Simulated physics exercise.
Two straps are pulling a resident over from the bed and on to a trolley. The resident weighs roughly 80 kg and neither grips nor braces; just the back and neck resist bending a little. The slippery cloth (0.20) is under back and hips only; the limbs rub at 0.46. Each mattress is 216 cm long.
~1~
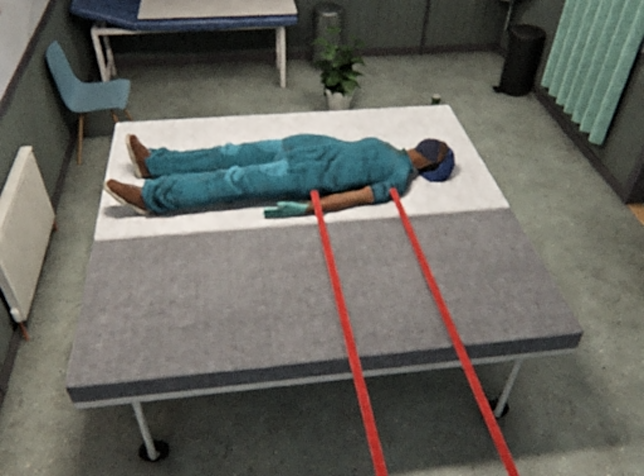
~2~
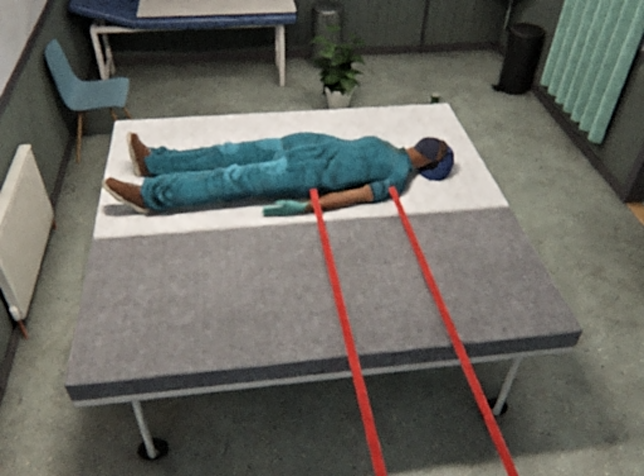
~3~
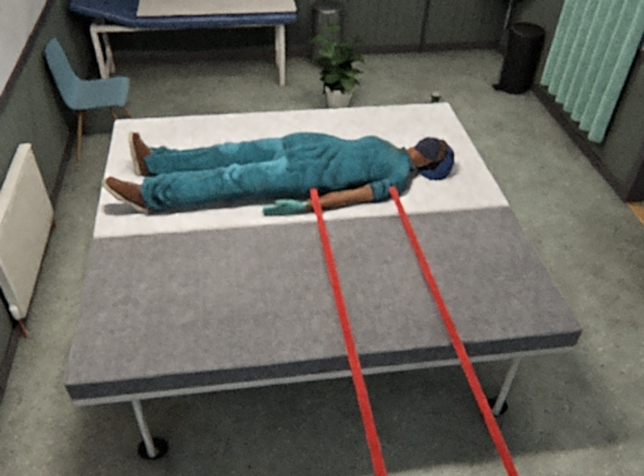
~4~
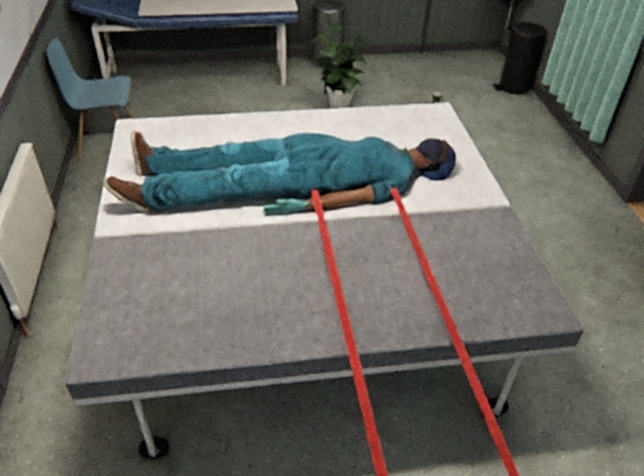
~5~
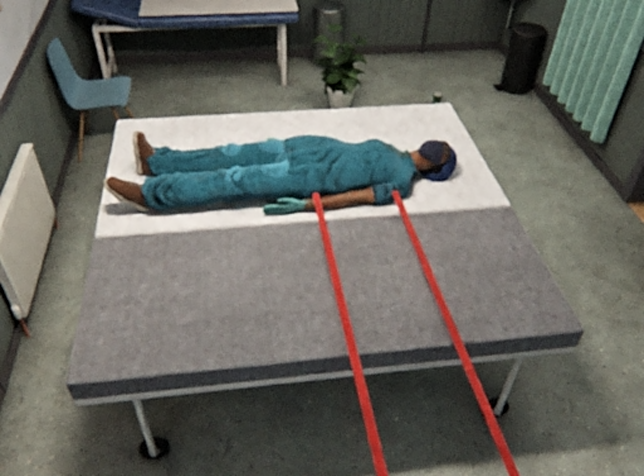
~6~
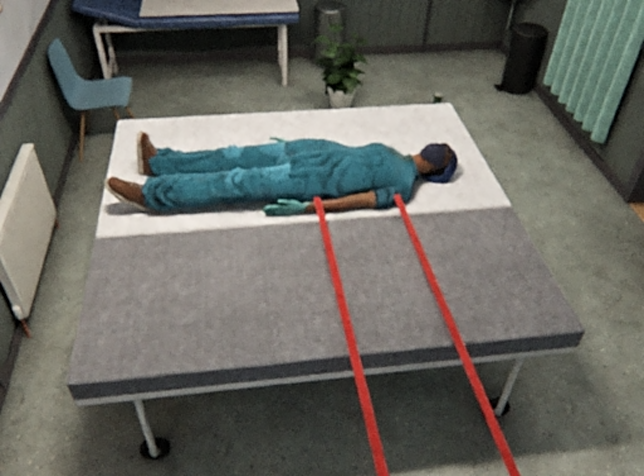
A figure in teal clothing and a dark blue cap lies stretched out on a wide white-and-grey platform, seen from above in a dark-walled room. Two red straps run from its near side across the grey half towards the viewer, with a blue chair, potted plant, black bin and pale green curtain beyond. The figure shifts barely perceptibly, while the camera stays almost still.
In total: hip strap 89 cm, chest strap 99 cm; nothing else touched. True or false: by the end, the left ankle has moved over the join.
True.
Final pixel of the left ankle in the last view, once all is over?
It ends up near pixel (199, 233) in the last picture.
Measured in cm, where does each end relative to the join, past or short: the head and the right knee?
Both go past - the head by 64 cm and the right knee by 12 cm.
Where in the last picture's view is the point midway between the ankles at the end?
Estimated position: Around (214, 213).
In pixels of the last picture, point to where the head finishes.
Around (508, 287).
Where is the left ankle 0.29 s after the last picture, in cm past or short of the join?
It sits around 18 cm short of the mark.
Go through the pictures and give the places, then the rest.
In the first picture, left ankle (147, 196), left hand (286, 212), right ankle (152, 165); hip strap drawn 0 cm.
In the second picture, left ankle (147, 194), left hand (285, 211), right ankle (151, 164); hip strap drawn 0 cm.
In the third picture, left ankle (147, 193), left hand (285, 210), right ankle (152, 164); hip strap drawn 1 cm.
In the fourth picture, left ankle (148, 193), left hand (286, 209), right ankle (153, 163); hip strap drawn 2 cm.
In the fifth picture, left ankle (148, 193), left hand (286, 209), right ankle (154, 164); hip strap drawn 4 cm.
In the sixth picture, left ankle (149, 194), left hand (286, 210), right ankle (156, 165); hip strap drawn 7 cm.
Then, 0.29 s after the last picture the left ankle is 18 cm short of the join, near (150, 194) in the last picture's view; the left hand 2 cm past the join.
Then, 0.79 s after the last picture the left ankle is 15 cm short of the join, near (163, 199) in the last picture's view.
Then, 1.29 s after the last picture the left ankle is 6 cm short of the join, near (184, 212) in the last picture's view; the left hand 48 cm past the join.
At rest, head crosses the join; left hand crosses the join; right hand stops short of the join; left ankle crosses the join; right ankle stops short of the join; right knee crosses the join.
